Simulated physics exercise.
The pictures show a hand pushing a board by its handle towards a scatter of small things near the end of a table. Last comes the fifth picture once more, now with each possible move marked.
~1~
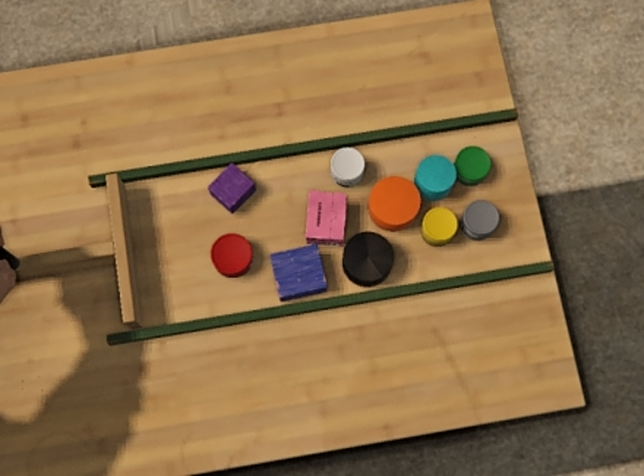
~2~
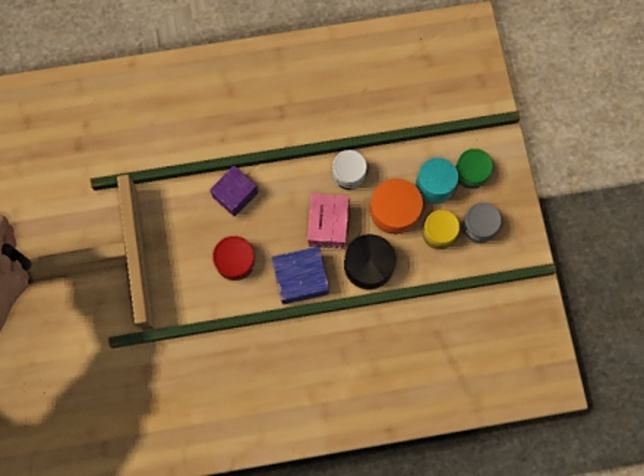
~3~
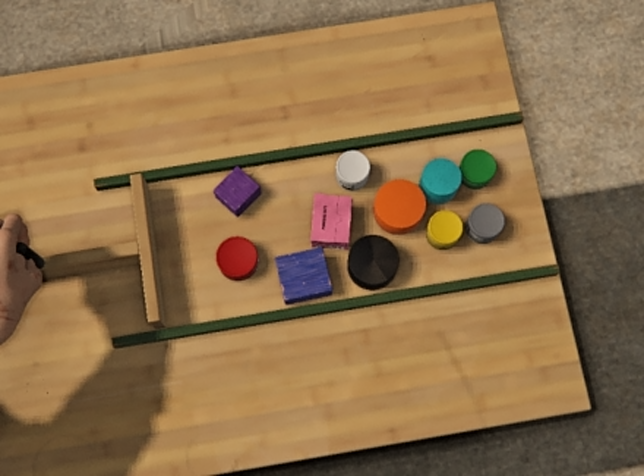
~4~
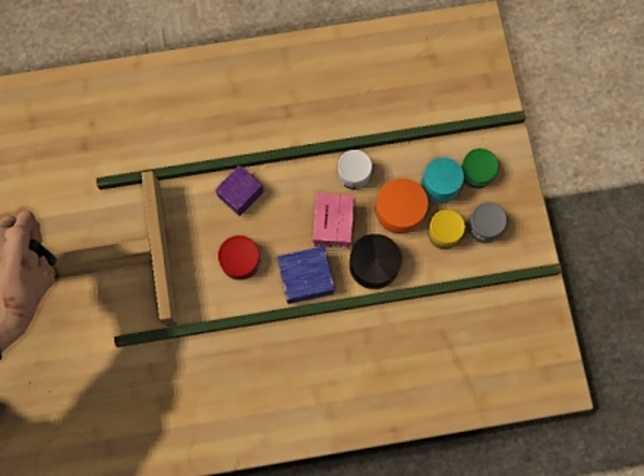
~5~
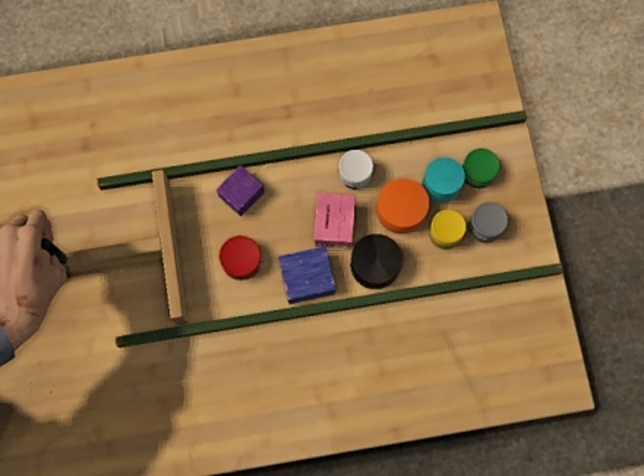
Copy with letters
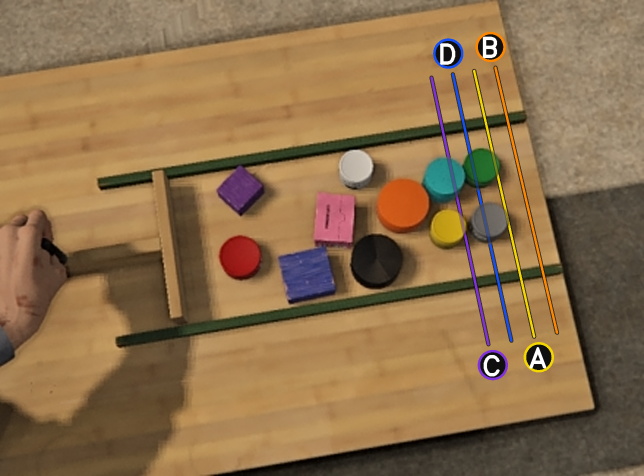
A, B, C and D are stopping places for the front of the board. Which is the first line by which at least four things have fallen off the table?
Up to line C.
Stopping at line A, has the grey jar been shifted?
By then, yes.
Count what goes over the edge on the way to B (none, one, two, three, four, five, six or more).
By then, six or more.
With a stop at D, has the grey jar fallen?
By then, yes.
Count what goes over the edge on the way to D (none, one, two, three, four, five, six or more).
By then, six or more.
On the marked copy, A at (503, 199); B at (525, 195); C at (459, 206); D at (481, 202).
Taking C. A third of the way, board (273, 225); black tin (393, 264); blue block (338, 266).
Two thirds of the way, board (379, 208); grey jar (551, 220); green jar (526, 141).
When it is over, board (459, 195); yellow tub over the edge; black tin over the edge; six fallen.
As for the rest, A drops eight, but is farther than needed; B drops ten, but is farther than needed; D drops six, but is farther than needed.
